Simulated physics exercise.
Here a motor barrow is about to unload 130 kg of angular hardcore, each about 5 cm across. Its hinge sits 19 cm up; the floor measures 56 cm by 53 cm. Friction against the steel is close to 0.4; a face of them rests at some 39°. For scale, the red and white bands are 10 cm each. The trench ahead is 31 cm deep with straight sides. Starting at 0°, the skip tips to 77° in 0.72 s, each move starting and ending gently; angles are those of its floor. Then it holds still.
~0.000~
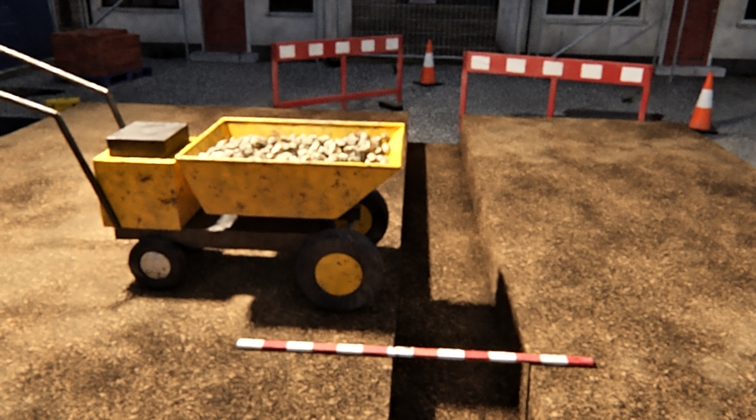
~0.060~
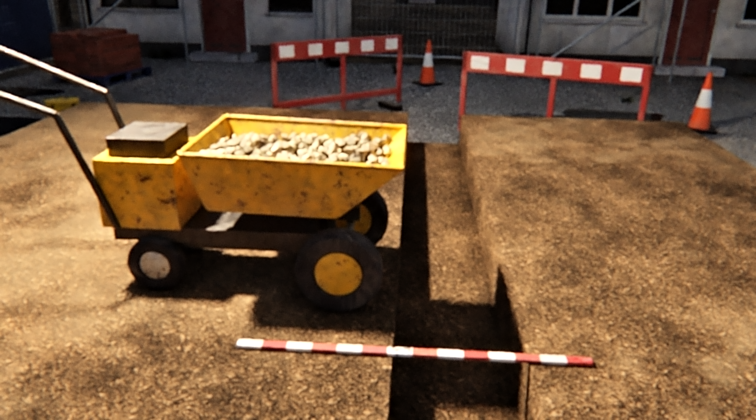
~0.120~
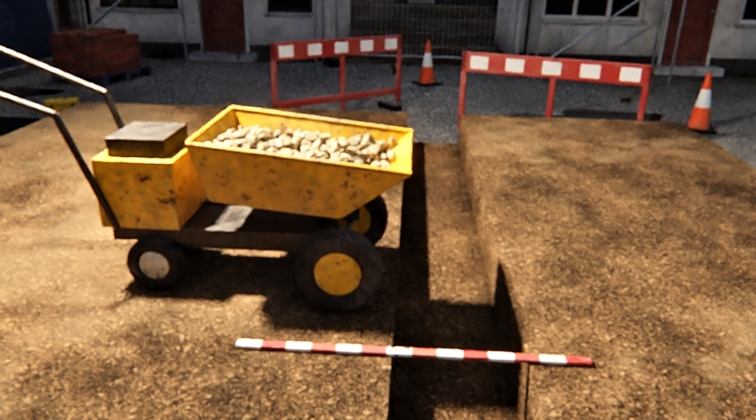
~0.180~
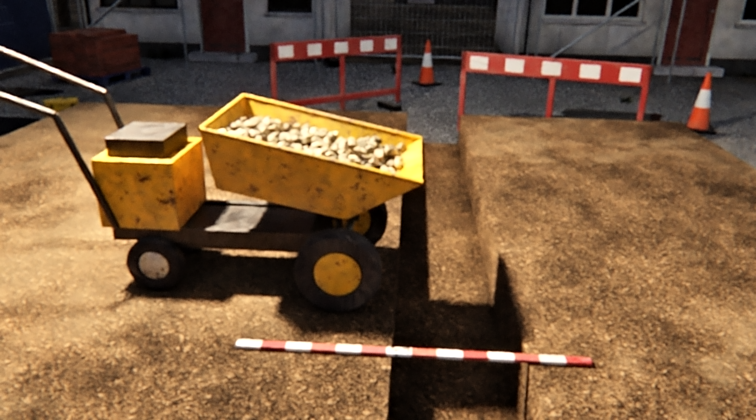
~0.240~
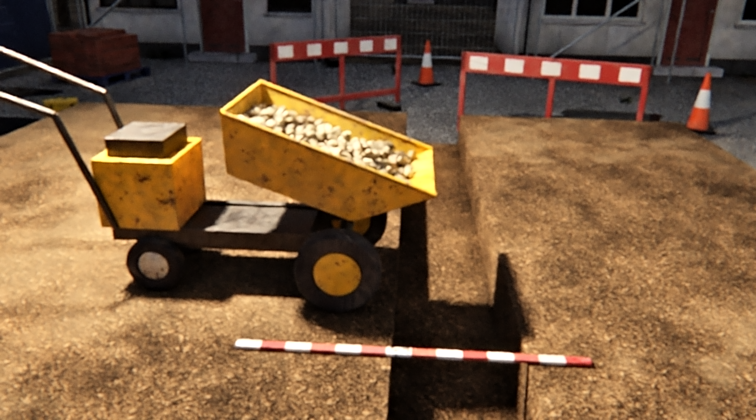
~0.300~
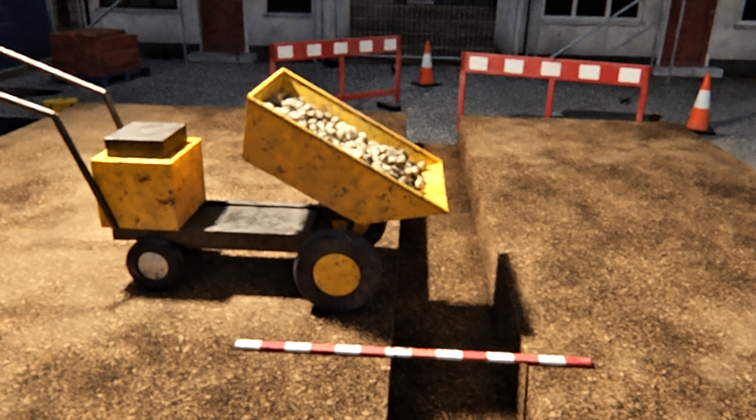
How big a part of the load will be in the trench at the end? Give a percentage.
About 80 per cent.
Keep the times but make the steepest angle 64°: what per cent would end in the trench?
In that case some 75 per cent.
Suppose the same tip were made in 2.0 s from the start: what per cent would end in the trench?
Then about 95 per cent.
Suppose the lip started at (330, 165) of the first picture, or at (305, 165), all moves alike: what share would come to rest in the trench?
Near 100 per cent from the first place, 80 from the second.
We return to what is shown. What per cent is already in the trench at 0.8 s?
About 40 per cent by then.
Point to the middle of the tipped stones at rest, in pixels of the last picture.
Near (479, 323).
After 0.5 s the floor is at 65°; 100 % in the skip; the foremost stones are at (465, 242).
After 0.8 s the floor is at 77°; 52 % in the skip, 42 % in the trench, 6 % past the trench; the foremost stones are at (538, 298).
After 1.2 s the floor is at 77°; 2 % in the skip, 78 % in the trench, 20 % past the trench; the foremost stones are at (676, 304).
After 3.1 s the floor is at 77°; 0 % in the skip, 80 % in the trench, 20 % past the trench; the foremost stones are at (711, 290).
